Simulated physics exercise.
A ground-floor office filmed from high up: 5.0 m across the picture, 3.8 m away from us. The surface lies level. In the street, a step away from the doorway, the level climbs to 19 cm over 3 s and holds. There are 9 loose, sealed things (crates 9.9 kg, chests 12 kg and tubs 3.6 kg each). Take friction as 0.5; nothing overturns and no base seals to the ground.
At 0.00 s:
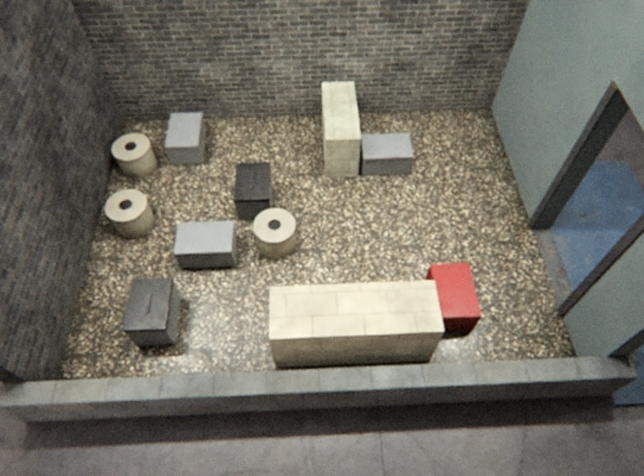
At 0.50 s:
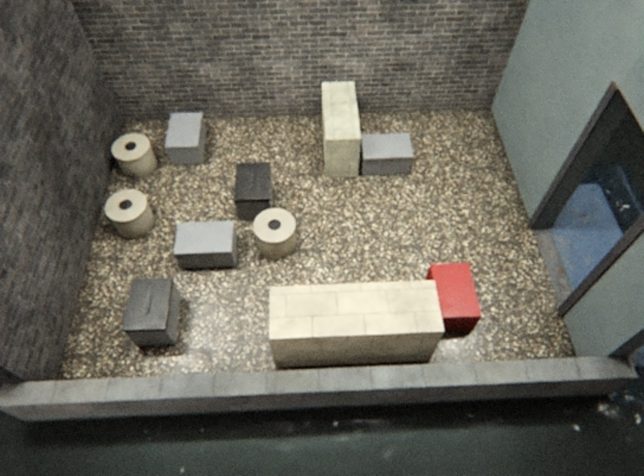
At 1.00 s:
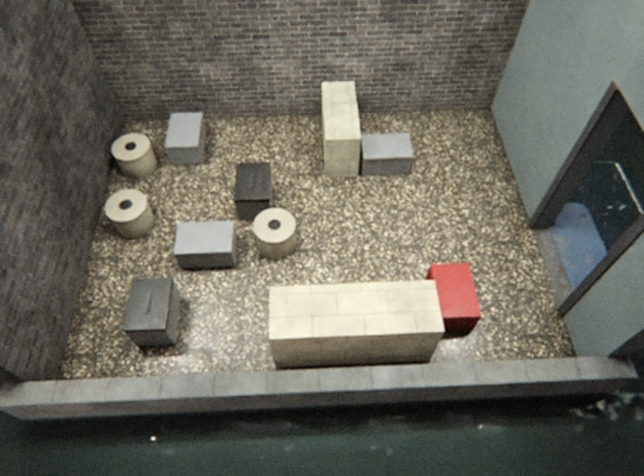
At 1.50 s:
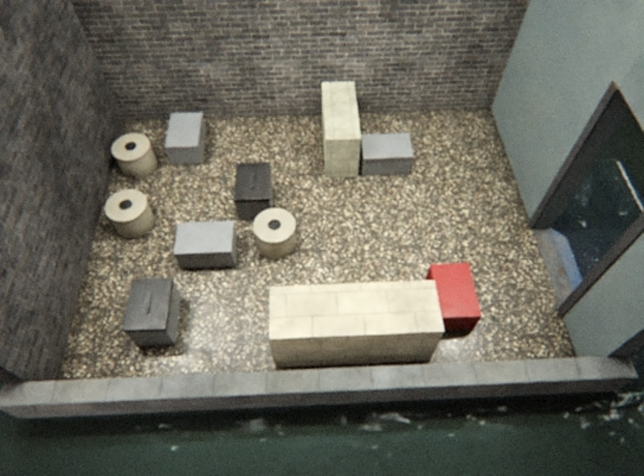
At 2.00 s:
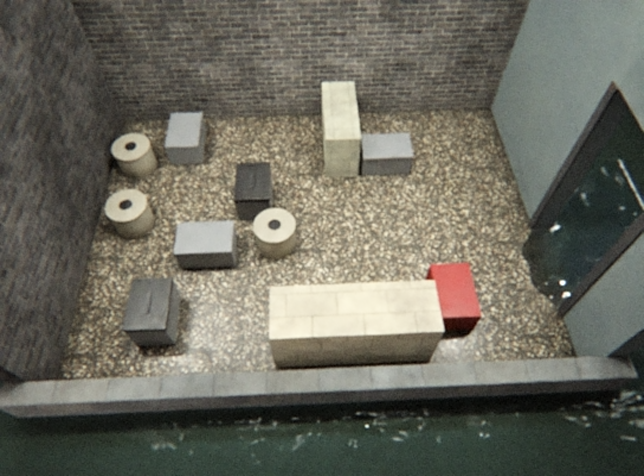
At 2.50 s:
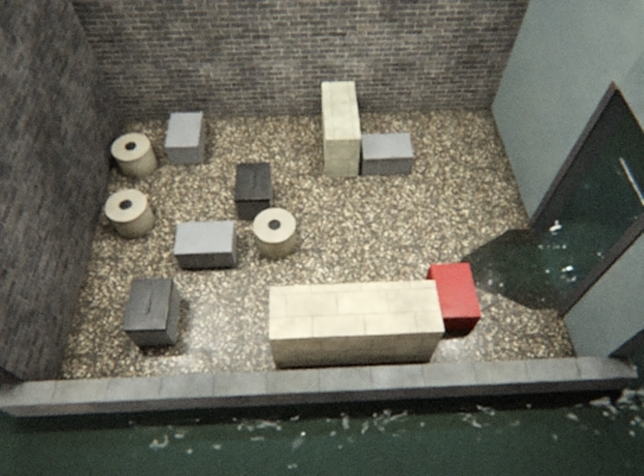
Dark water spreads across the street outside the low front wall, rises in the doorway on the right, and then flows over the pebbled floor to the red crate, while the crates, tubs and pale blocks stay still.
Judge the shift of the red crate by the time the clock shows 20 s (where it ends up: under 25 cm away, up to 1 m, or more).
Red crate travels far.
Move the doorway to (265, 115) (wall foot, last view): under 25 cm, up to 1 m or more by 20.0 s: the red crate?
In that case the red crate gets carried off.
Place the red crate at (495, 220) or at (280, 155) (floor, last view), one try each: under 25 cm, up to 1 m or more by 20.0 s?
In turn: It is nudged along; it slides a little.
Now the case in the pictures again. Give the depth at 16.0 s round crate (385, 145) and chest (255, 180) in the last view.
About 6 and 9 cm.
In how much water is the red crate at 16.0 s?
About 11 cm.
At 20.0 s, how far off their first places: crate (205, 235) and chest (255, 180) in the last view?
In that order: 120 cm, 100 cm.
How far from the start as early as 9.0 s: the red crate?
About 250 cm.
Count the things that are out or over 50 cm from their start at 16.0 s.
I count 7.
After 4.0 s the red crate is near (442, 286), 0.1 m from its start, aground; 0 afloat.
After 9.0 s the red crate is near (197, 267), 2.6 m from its start, afloat; 5 afloat.
After 16.0 s the red crate is near (247, 286), 2.1 m from its start, afloat; 9 afloat.
After 20.0 s the red crate is near (144, 232), 3.3 m from its start, afloat; 9 afloat.
